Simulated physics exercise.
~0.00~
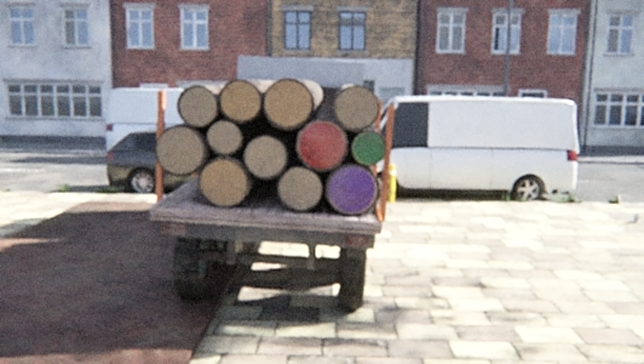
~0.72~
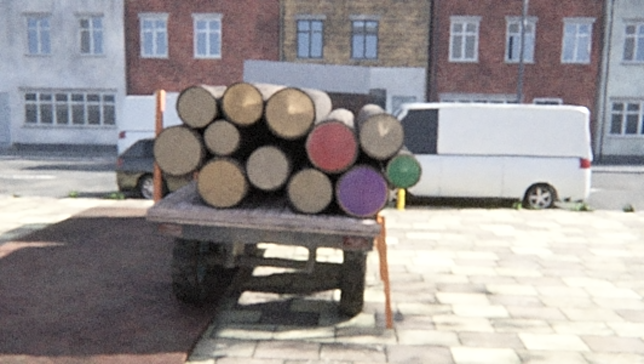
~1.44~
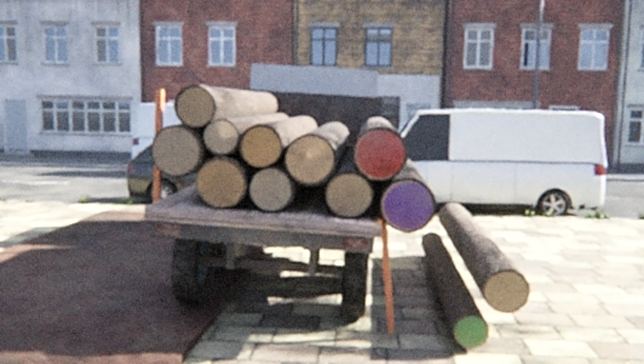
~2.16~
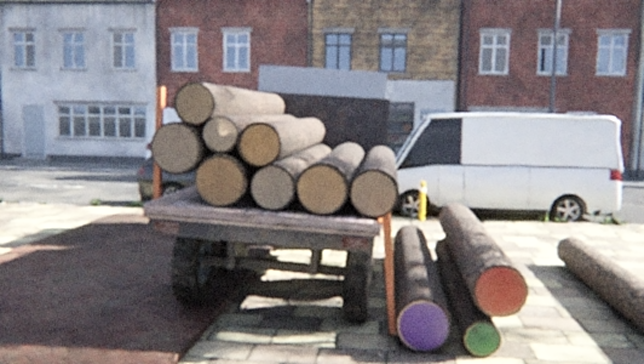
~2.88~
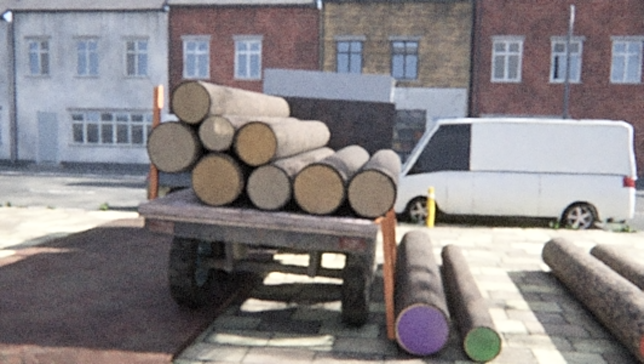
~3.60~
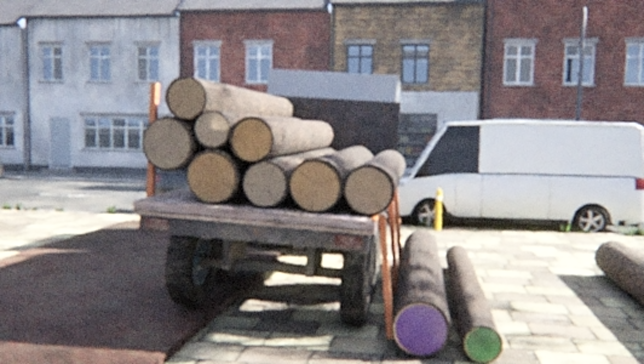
The clip opens on the rear of a parked flatbed lorry stacked with logs, one end painted red, one green and one purple, held by orange posts on both sides. The right-hand posts swing out and down while the left ones hold, and the load begins rolling right. The green log drops off first, and a plain one also lands on the paving. The purple and red logs follow over the right edge, and red rolls away to the right. As the view drifts, purple and green lie still beside the lorry, with the remaining logs resting on the deck.
